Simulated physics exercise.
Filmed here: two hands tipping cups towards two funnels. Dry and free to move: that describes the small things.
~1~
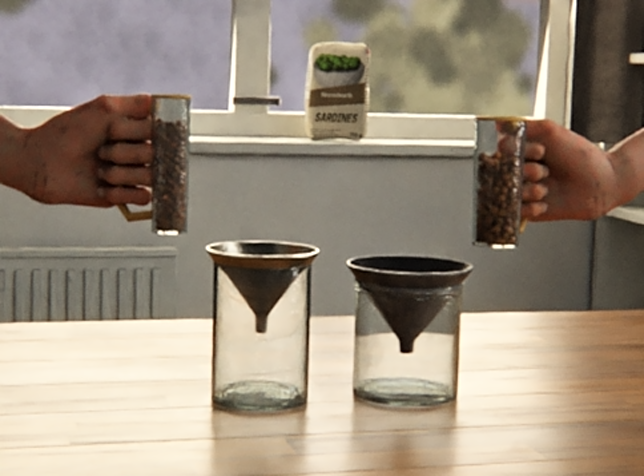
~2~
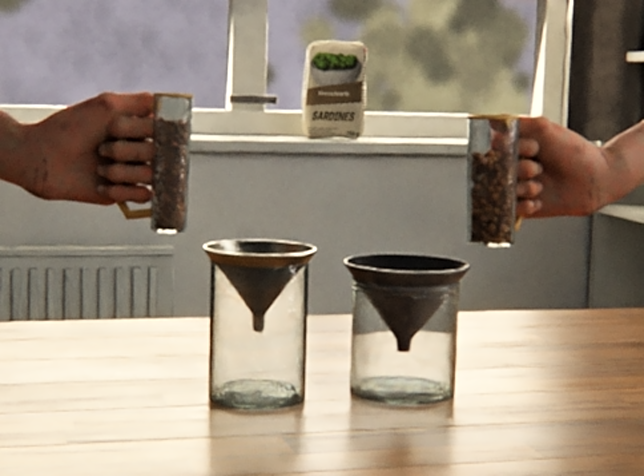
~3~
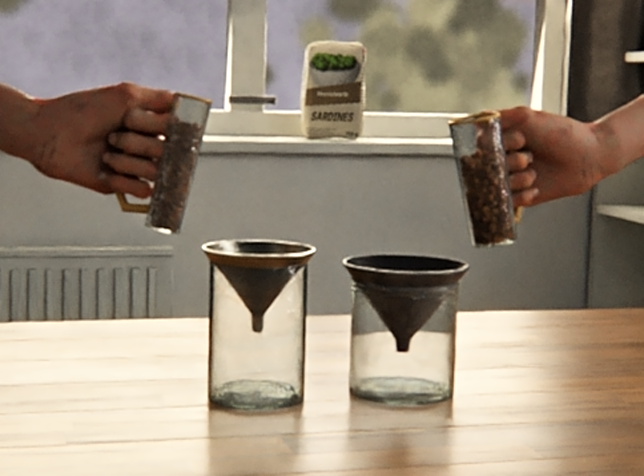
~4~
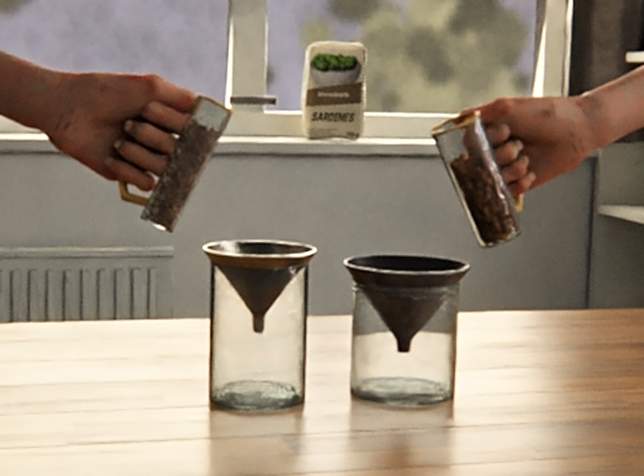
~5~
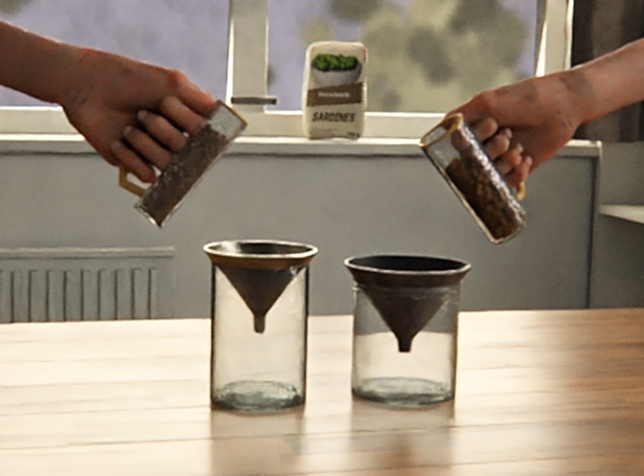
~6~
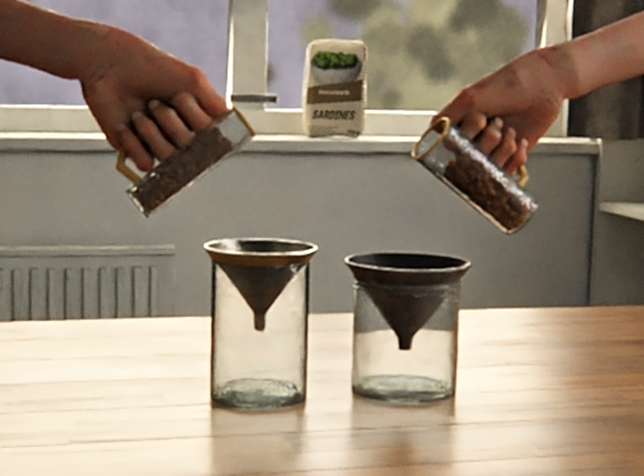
Two hands, one at each side, hold clear glass cups of small brown pieces above a pale wooden table, seen from the front before a grey wall and window. Dark funnels sit in two clear glass jars below, with a sardines tin on the sill behind. Upright at first, both cups steadily tilt inward, the hands turning over them, while the pieces stay inside and the view barely shifts.
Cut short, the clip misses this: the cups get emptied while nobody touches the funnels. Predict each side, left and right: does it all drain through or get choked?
Left: Fails to drain; right: Fails to drain.
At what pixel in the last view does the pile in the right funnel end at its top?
I'd put it somewhere near (379, 280).
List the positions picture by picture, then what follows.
Left funnel at (263, 259), outlet at (261, 335), under two pieces wide; left cup at (170, 164), holding cereal balls; right funnel at (409, 274), outlet at (406, 352), under two pieces wide; right cup at (498, 182), holding cereal balls, in the first frame.
Left cup at (171, 163), upright; right cup at (492, 180), upright, in the second frame.
Left cup at (178, 164), tipped 13°; right cup at (484, 180), tipped 13°, in the third frame.
Left cup at (186, 164), tipped 26°; right cup at (478, 181), tipped 26°, in the fourth frame.
Left cup at (190, 165), tipped 39°; right cup at (476, 181), tipped 39°, in the fifth frame.
Left funnel at (261, 257), outlet at (260, 332); left cup at (190, 163), tipped 52°; right funnel at (407, 271), outlet at (405, 348); right cup at (476, 178), tipped 52°, in the sixth frame.
Then, 0.35 s after the last picture, left, all still in the cup; right, all still in the cup.
Then, 0.73 s after the last picture, left, all still in the cup; right, all still in the cup.
Then, 1.18 s after the last picture, left, about half still in the cup, about half in or over the funnel, a stray few down in the jar; right, about a third still in the cup, about two thirds in or over the funnel, a stray few down in the jar.
At rest, left, nearly all stuck in the funnel, a stray few down in the jar; right, nearly all stuck in the funnel, a stray few down in the jar.
